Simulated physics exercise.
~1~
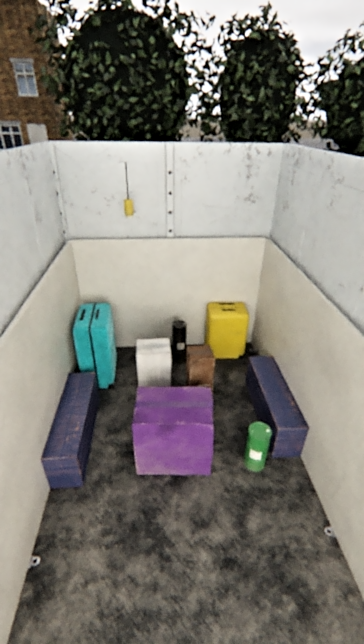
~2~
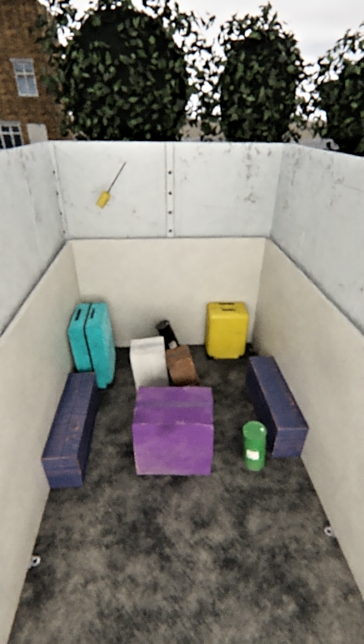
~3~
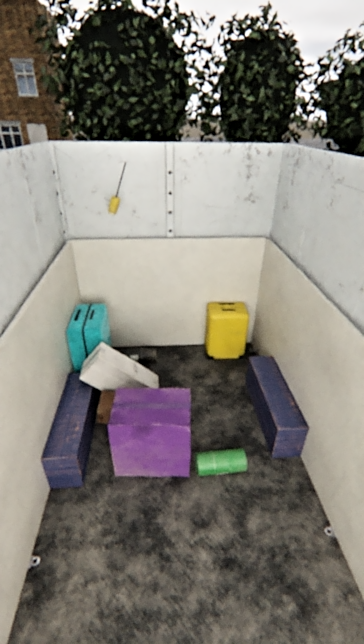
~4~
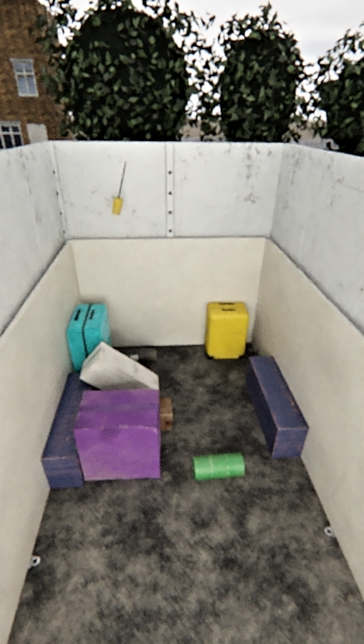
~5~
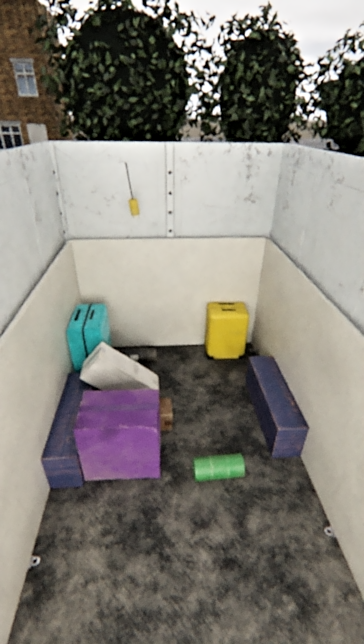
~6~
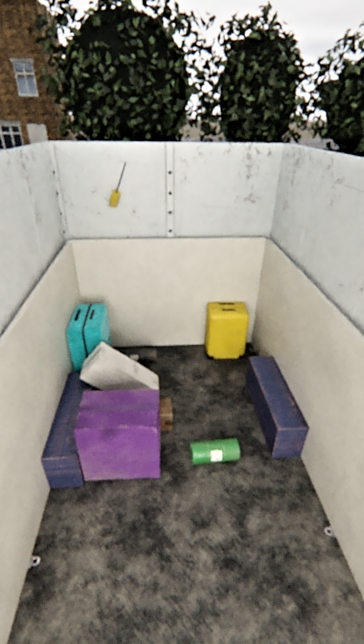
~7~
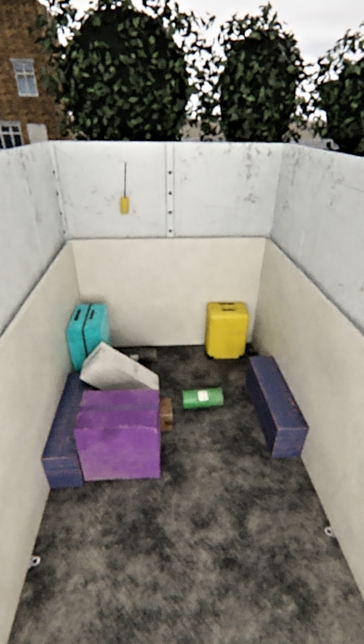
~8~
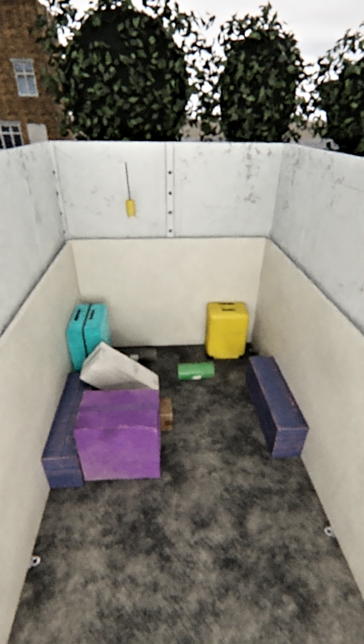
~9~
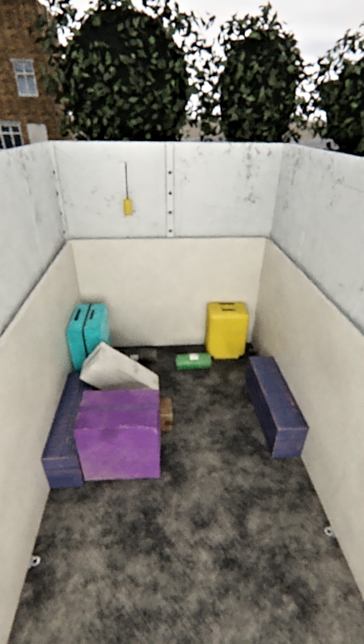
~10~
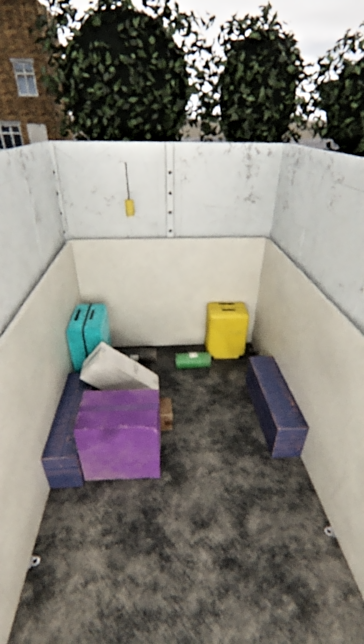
In a van's load bay, boxes, canisters and suitcases shift left, the white box tipping against the turquoise case as the brown box and both canisters topple and the purple box slides left; the green canister then rolls to the back and rests near the yellow case.
